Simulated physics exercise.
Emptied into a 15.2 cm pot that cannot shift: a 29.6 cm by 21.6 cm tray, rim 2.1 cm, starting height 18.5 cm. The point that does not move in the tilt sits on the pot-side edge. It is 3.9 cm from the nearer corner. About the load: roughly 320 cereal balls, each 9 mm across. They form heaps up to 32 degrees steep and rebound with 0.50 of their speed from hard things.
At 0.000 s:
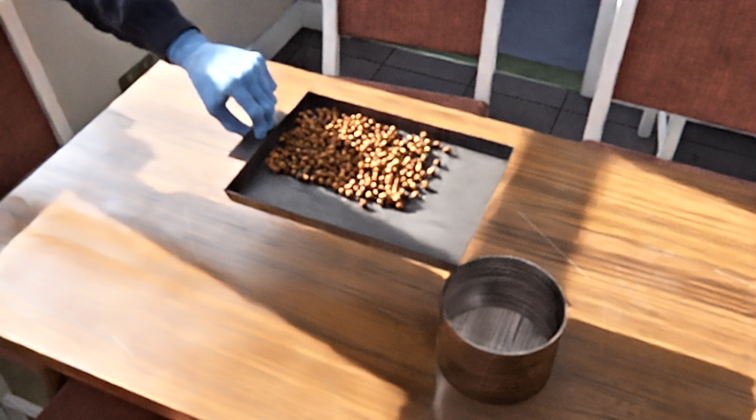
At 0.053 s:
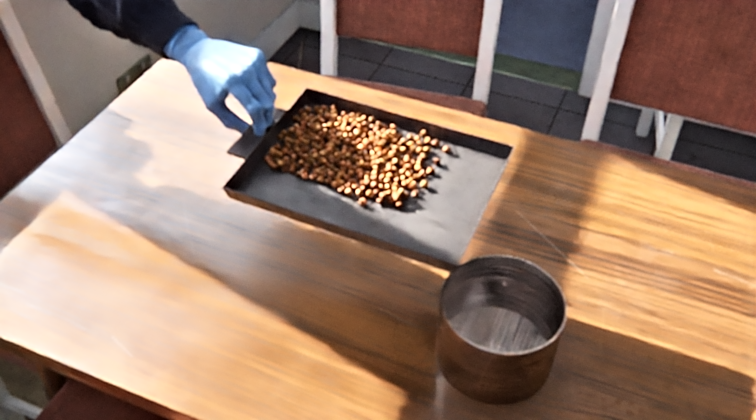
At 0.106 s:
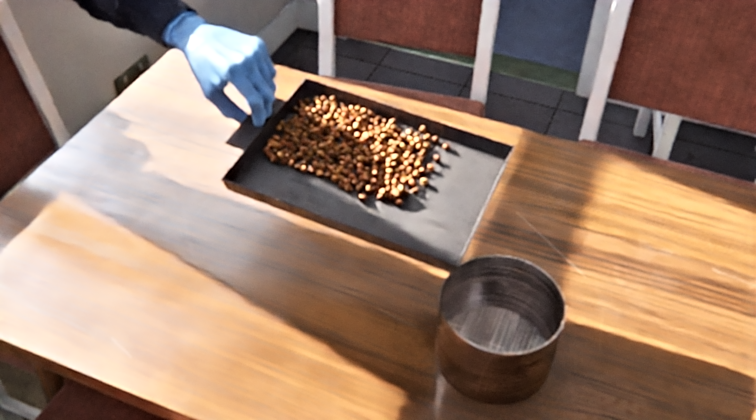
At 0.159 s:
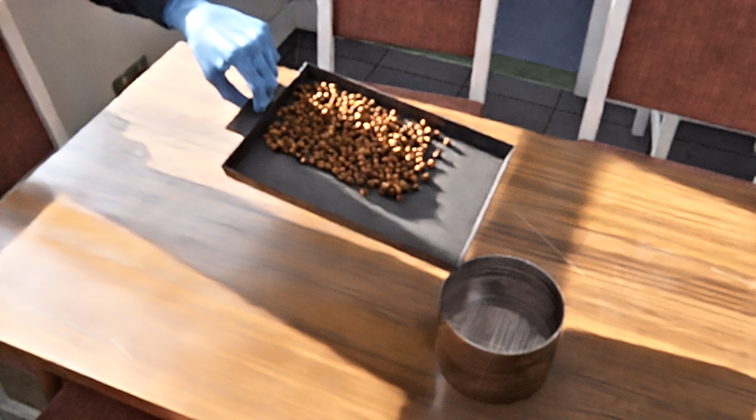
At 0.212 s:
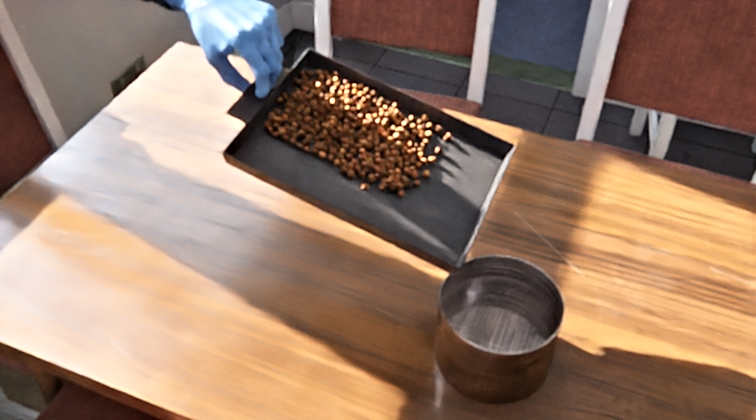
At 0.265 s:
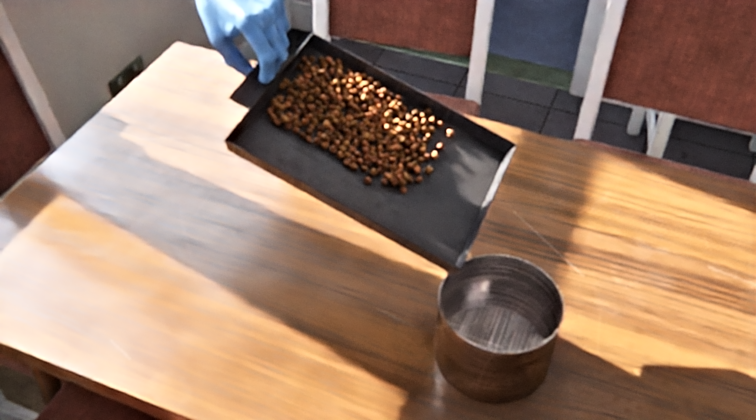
A blue-gloved hand lifted the left end of a dark tray of small brown balls, tilting it steadily toward the right, while a round metal pot stayed still beside it on the wooden table.
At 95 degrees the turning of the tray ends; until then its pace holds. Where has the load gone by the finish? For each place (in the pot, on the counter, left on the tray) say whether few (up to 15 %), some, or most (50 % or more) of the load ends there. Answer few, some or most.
Pot: Most; counter: Some; tray: Few.
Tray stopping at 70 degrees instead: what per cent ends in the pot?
It would be near 35 per cent.
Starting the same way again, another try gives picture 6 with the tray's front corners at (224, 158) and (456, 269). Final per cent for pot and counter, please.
Pot 55; counter 45.
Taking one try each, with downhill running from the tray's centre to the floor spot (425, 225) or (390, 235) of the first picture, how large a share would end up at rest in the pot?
I'd put it at roughly 75 per cent for the first tilt and roughly 25 per cent for the second.
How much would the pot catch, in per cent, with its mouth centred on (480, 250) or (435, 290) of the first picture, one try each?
Try one: ~ 20 %; try two: ~ 10 %.
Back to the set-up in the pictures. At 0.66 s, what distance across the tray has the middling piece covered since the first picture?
14 cm.
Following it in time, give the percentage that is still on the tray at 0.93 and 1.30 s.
Sequence: 50; 20.
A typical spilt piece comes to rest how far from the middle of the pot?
16 cm.
Then, at 0.66 s, tilt 56 degrees; the tray holds 100 %, the pot 0 %.
After 0.93 s, tilt 81 degrees; the tray holds 50 %, the pot 30 %.
After 1.30 s, tilt 95 degrees; the tray holds 20 %, the pot 45 %.
In the end, at 2.3 s, pot 65 %, counter 35 %, tray 0 %.
